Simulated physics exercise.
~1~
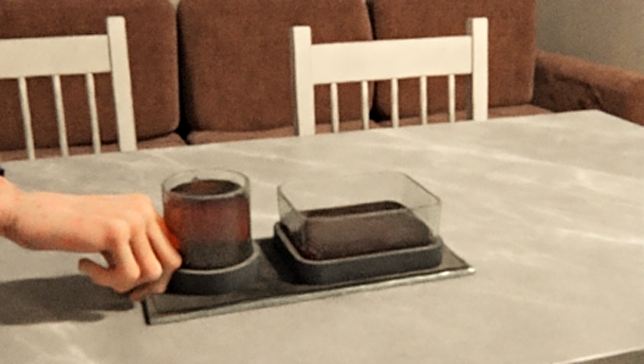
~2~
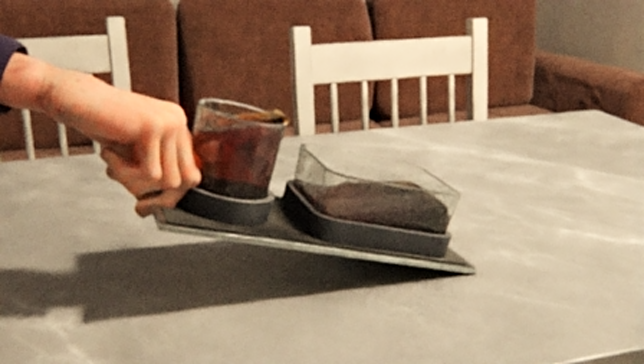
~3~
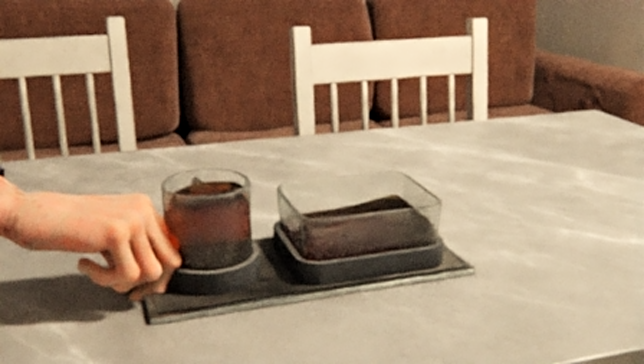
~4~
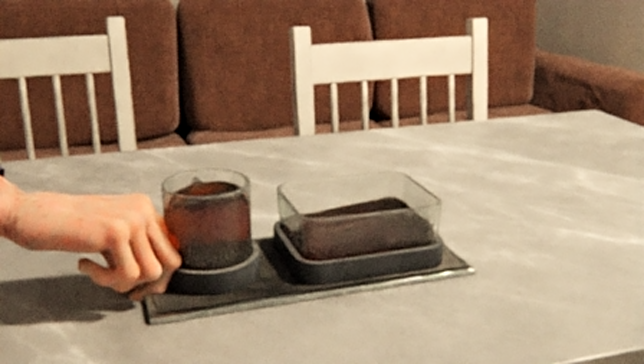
A hand tilting a dark tray by its left edge, liquid sloshing in two clear containers, then lowering it flat again.
